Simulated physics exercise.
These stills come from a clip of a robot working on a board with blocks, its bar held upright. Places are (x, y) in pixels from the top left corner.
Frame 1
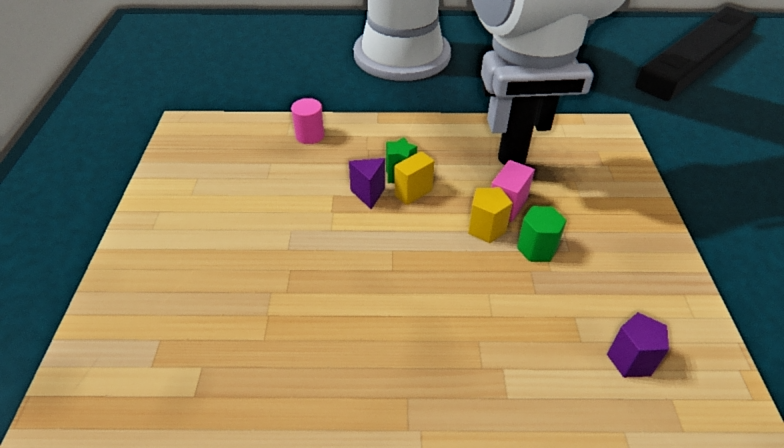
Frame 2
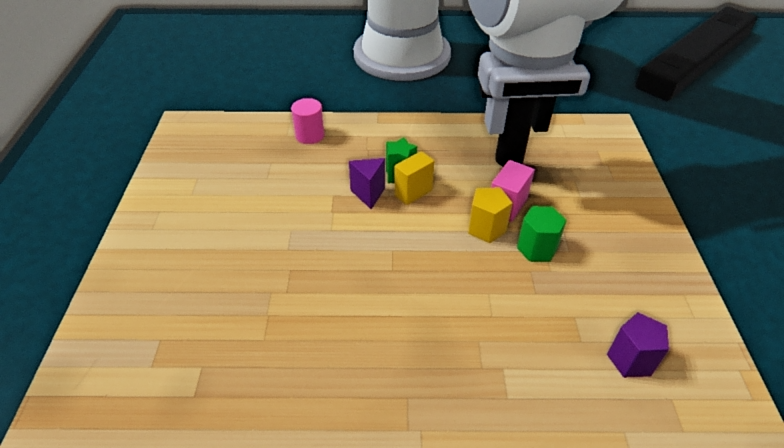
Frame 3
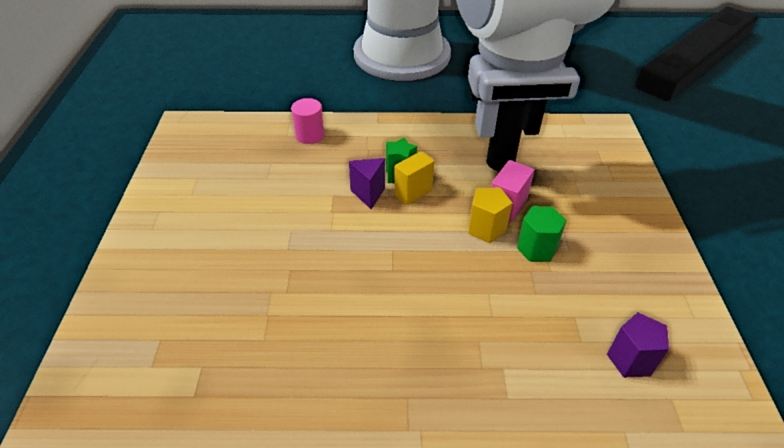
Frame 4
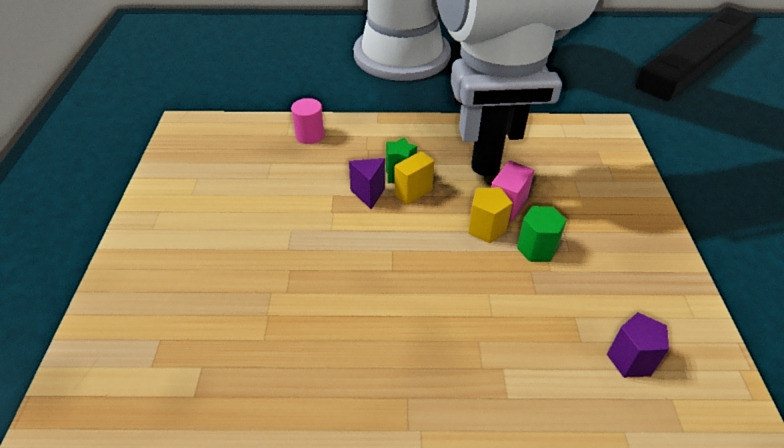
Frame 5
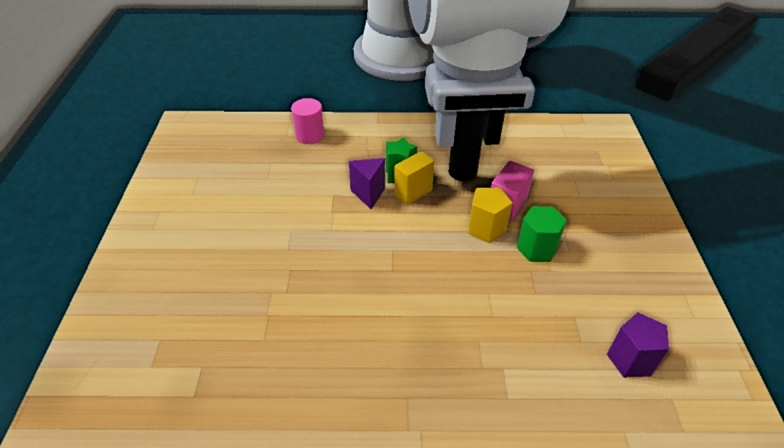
A robot arm moves its black bar slightly left above the still, colourful blocks.
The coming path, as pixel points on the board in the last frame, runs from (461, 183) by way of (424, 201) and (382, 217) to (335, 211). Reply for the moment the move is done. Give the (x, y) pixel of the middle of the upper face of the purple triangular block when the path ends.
The centre of its top face lies at (319, 142).
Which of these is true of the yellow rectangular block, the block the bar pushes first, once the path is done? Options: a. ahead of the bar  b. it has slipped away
Option a.
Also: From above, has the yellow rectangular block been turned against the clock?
My answer is no.
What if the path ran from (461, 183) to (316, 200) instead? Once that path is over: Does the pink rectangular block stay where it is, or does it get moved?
By the time the path is finished, it has hardly shifted at all.
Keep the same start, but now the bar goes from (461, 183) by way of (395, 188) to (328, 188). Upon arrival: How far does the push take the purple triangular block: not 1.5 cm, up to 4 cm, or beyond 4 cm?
I'd go with over 4 cm for this block.
What follows on the original path. One third of the way, bar at (424, 190); purple triangular block at (359, 165), turned 15° anticlockwise; yellow rectangular block at (390, 166), turned 30° clockwise.
Two thirds of the way, bar at (382, 206); purple triangular block at (337, 157), turned 20° clockwise; yellow rectangular block at (356, 172), turned 85° clockwise.
At the end, bar at (334, 200); purple triangular block at (319, 142), turned 60° clockwise; green star-shaped block unmoved; yellow rectangular block at (319, 160), turned 120° clockwise.
